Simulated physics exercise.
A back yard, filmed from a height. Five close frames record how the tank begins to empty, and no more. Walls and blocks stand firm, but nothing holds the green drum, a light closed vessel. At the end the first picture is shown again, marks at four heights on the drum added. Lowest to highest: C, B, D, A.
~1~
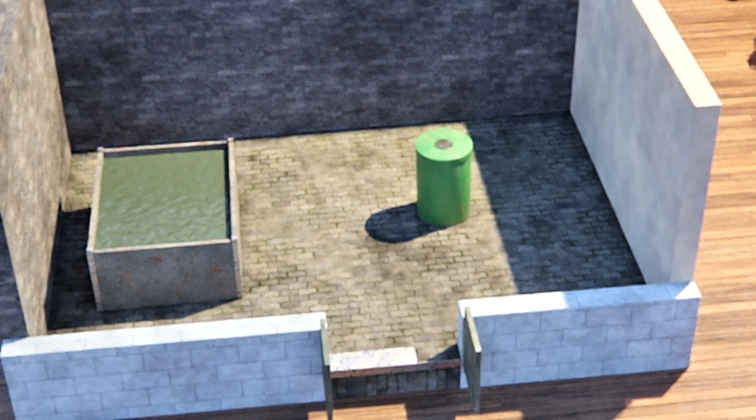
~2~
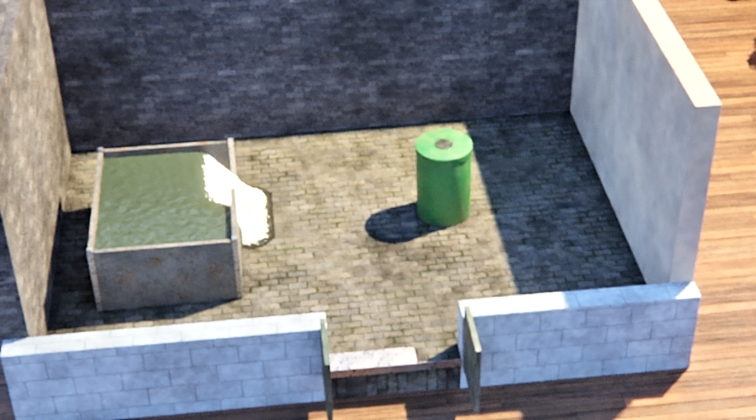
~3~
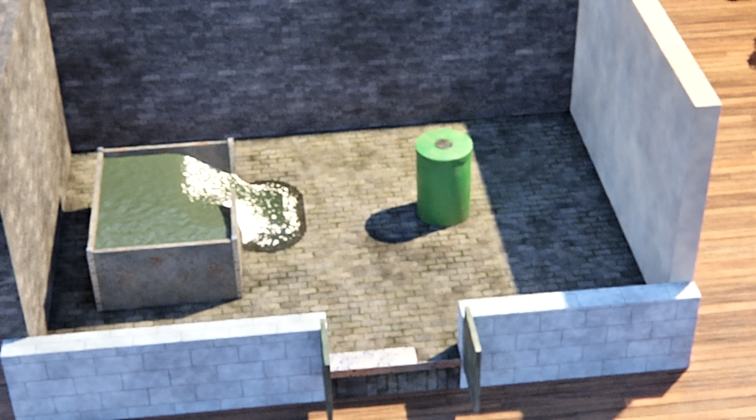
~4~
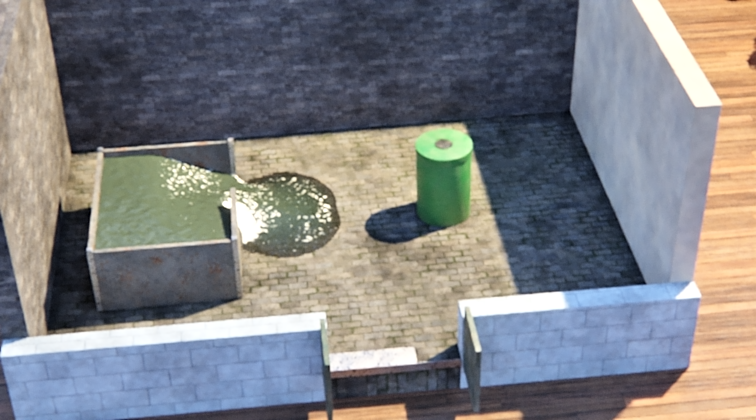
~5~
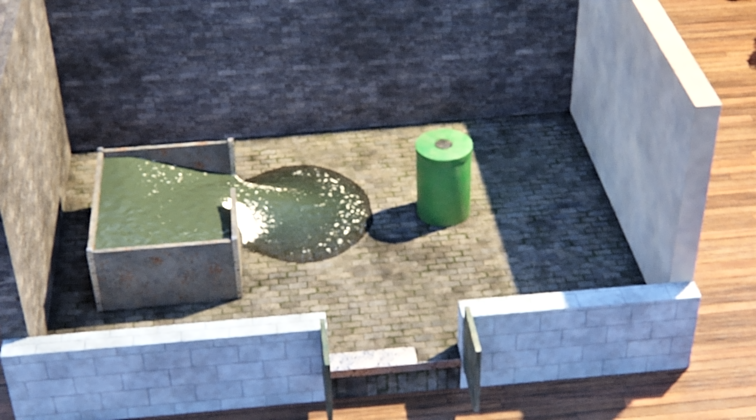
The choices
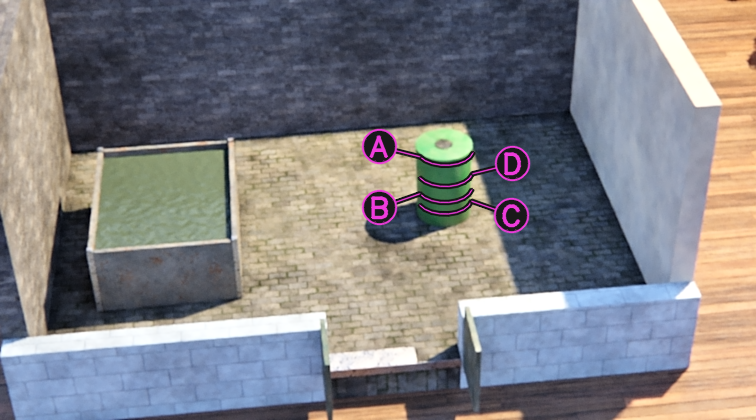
Water pours from the right side of a full, rusty grey tank at the left of a walled back yard, seen from a fixed height. A green drum stands right of centre on the paving, behind an open gate in the pale front wall. The water gushes out white, then spreads rightward in a dark, rounded, glinting pool that widens toward the unmoving drum.
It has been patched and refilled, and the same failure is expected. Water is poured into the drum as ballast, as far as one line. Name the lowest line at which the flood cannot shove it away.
Line B just does it.
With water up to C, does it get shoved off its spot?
Yes, that goes wrong.
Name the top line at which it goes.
The answer is C.
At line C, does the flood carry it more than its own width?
No.
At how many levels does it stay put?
Three of the four.
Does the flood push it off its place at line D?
No, that is safe.
On the marked copy, A at (449, 165); B at (448, 202); C at (448, 213); D at (449, 186); from the bottom up C, B, D, A.
For line A, it does not move.
For line B, it does not move.
For line C, it is pushed about half its own width away.
For line D, it does not move.
